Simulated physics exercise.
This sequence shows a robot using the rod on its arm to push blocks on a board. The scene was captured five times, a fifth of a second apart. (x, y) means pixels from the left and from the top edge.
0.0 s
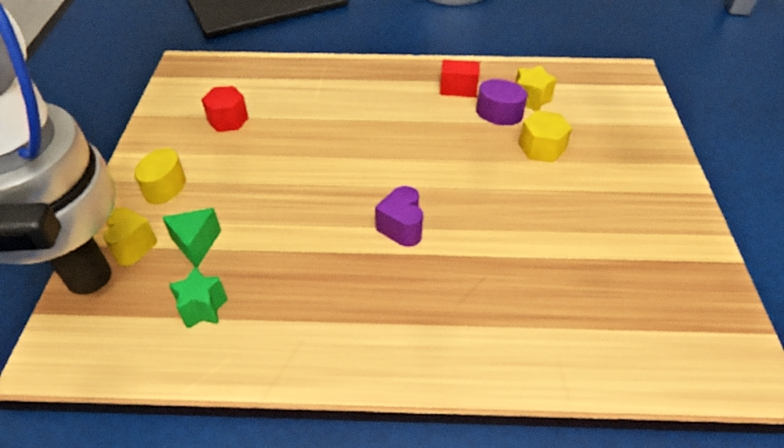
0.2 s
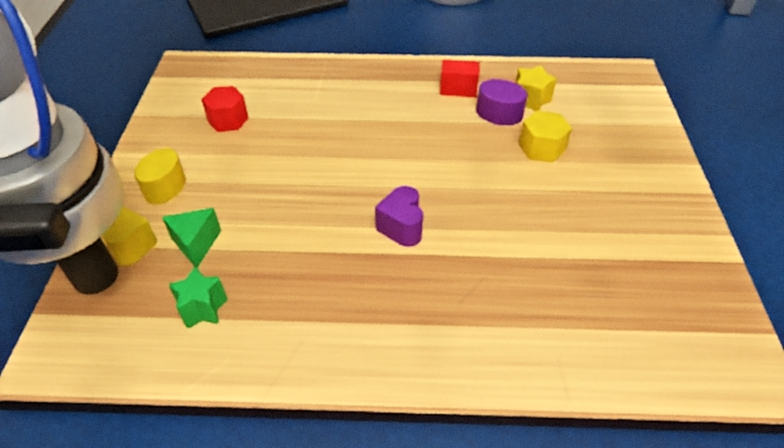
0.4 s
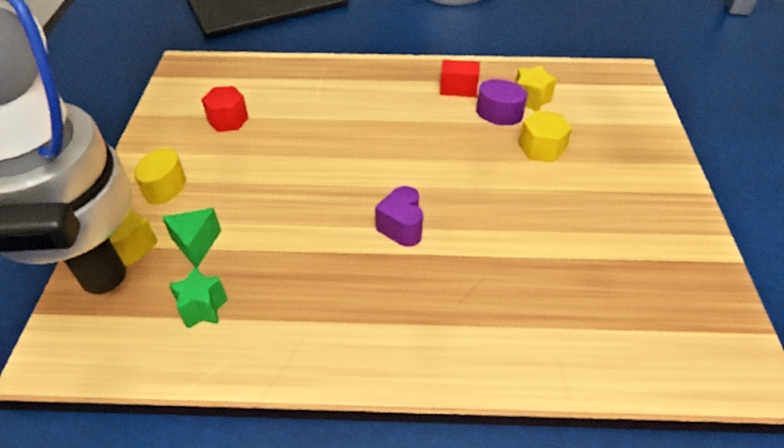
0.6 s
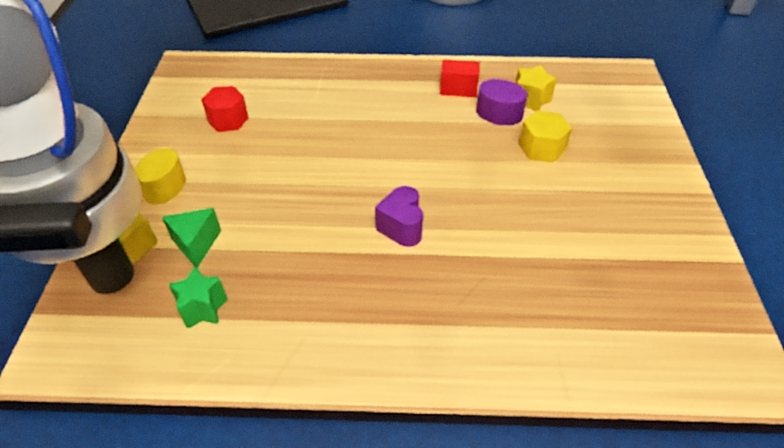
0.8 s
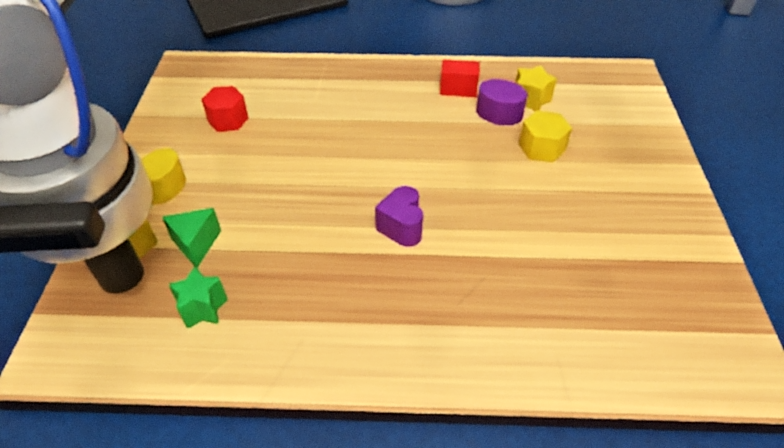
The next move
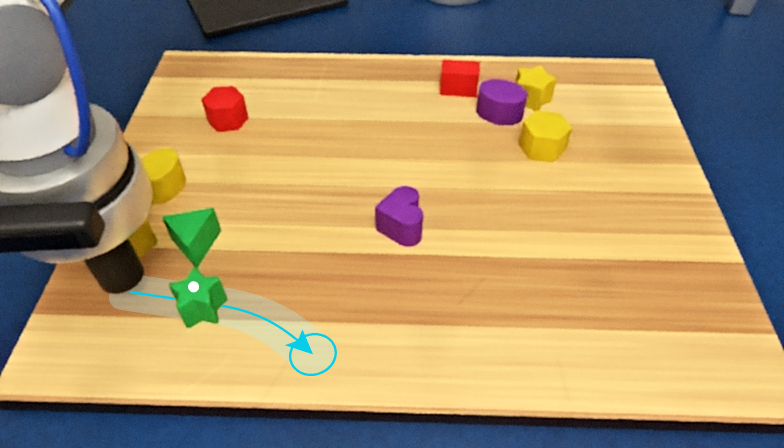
In the video, a robot arm with a black rod moves slightly to the right at the left side of a wooden board, gradually covering a yellow block from view, while the green, red, purple and other yellow blocks stay still.
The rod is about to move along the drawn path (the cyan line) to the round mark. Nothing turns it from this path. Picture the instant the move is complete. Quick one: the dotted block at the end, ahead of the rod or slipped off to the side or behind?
Pushed along.
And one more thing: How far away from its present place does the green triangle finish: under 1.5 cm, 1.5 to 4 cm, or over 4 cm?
Answer: Less than 1.5 cm.
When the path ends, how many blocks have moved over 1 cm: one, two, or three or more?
I'd say one block gets moved.
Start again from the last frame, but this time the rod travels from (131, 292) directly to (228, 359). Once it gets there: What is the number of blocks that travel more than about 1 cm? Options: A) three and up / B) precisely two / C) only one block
Choice C: Only one block.
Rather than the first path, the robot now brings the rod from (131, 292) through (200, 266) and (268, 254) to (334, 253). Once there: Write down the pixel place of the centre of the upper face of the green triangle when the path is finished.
My best guess is (210, 212).
Drawn move, from (131, 292) through (196, 302) and (260, 317) to (313, 354); the dot is on the green star-shaped block.
What follows on the original path. One third of the way, rod (189, 286); green star-shaped block (219, 294), turned 20° anticlockwise.
Two thirds of the way, rod (255, 302); green star-shaped block (286, 313), turned 15° anticlockwise.
At the end, rod (310, 339); yellow heart still; green triangle still; green star-shaped block (346, 351), turned 15° anticlockwise.
